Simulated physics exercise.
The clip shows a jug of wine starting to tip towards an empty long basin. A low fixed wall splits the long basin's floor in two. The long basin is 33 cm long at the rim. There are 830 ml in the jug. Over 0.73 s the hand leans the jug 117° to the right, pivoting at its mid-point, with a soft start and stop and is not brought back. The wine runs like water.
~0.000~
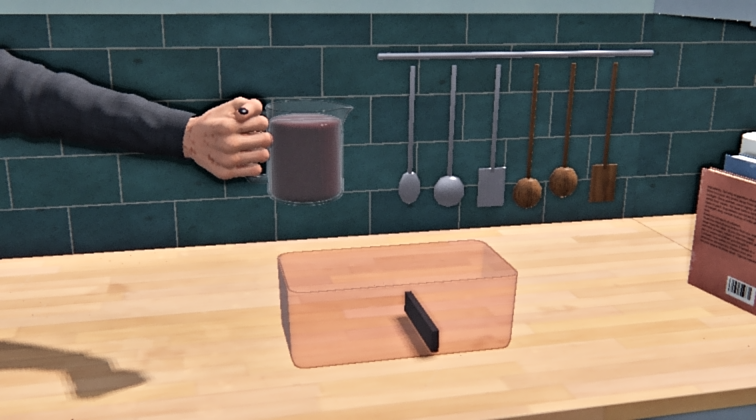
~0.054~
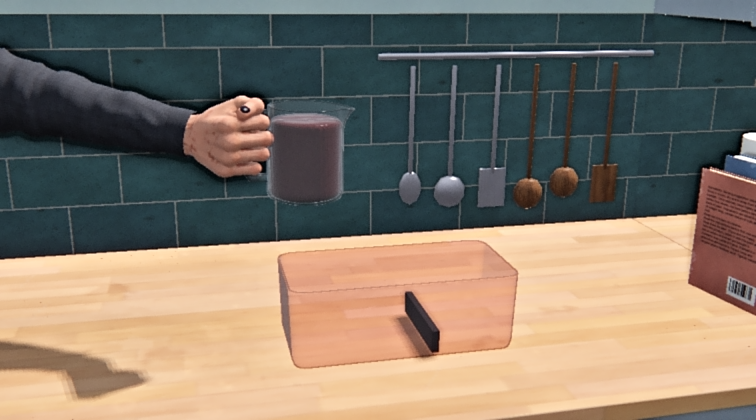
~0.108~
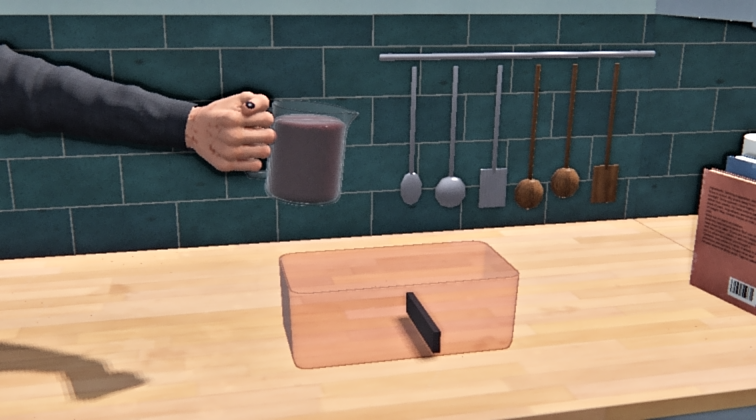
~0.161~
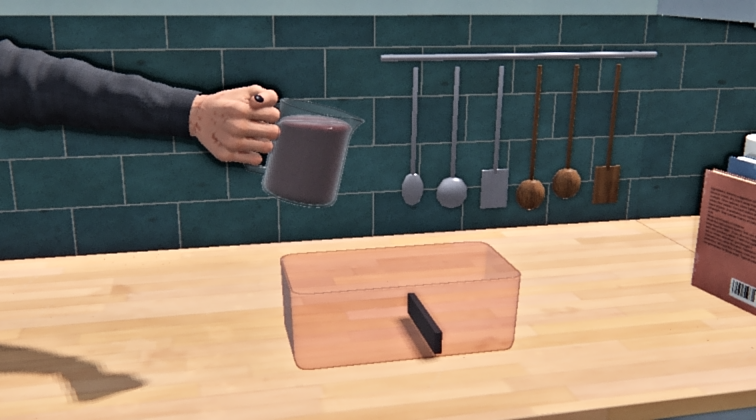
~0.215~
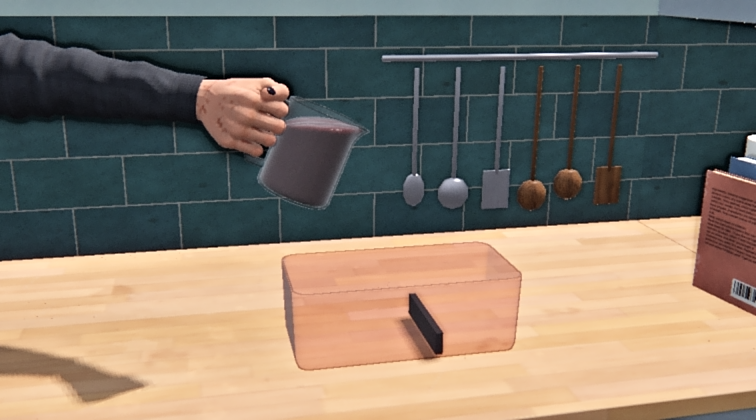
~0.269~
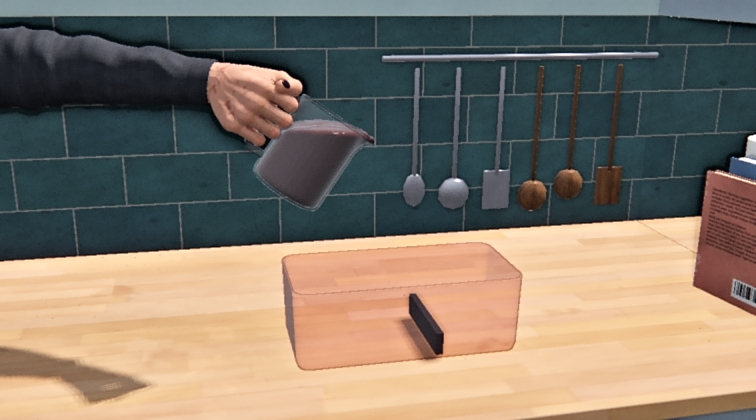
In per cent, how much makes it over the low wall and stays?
The far part has some 14 per cent.
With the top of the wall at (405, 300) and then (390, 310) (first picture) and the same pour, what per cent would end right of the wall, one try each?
In turn about 30 and 70 per cent.
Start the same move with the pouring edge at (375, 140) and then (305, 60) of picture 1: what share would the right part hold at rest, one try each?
In turn about 30 and 15 per cent.
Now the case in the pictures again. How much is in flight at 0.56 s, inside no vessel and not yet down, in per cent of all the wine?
About 30 per cent.
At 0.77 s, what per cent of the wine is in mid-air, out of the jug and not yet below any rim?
Some 18 per cent.
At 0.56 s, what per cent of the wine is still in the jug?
Some 56 per cent.
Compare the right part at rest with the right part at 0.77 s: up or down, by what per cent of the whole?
The share moves up, by some 7 per cent.
After 0.56 s the tilt is 102° and 55 per cent is still to pour, 11 is left of the wall and 4 right of it.
After 0.77 s the tilt is 117° and 10 per cent is still to pour, 64 is left of the wall and 8 right of it.
After 0.99 s the tilt is 117° and 0 per cent is still to pour, 76 is left of the wall and 10 right of it.
After 1.23 s the tilt is 117° and 0 per cent is still to pour, 80 is left of the wall and 13 right of it.
In the end 78 per cent lies left of the wall, 14 right of it and 8 outside.
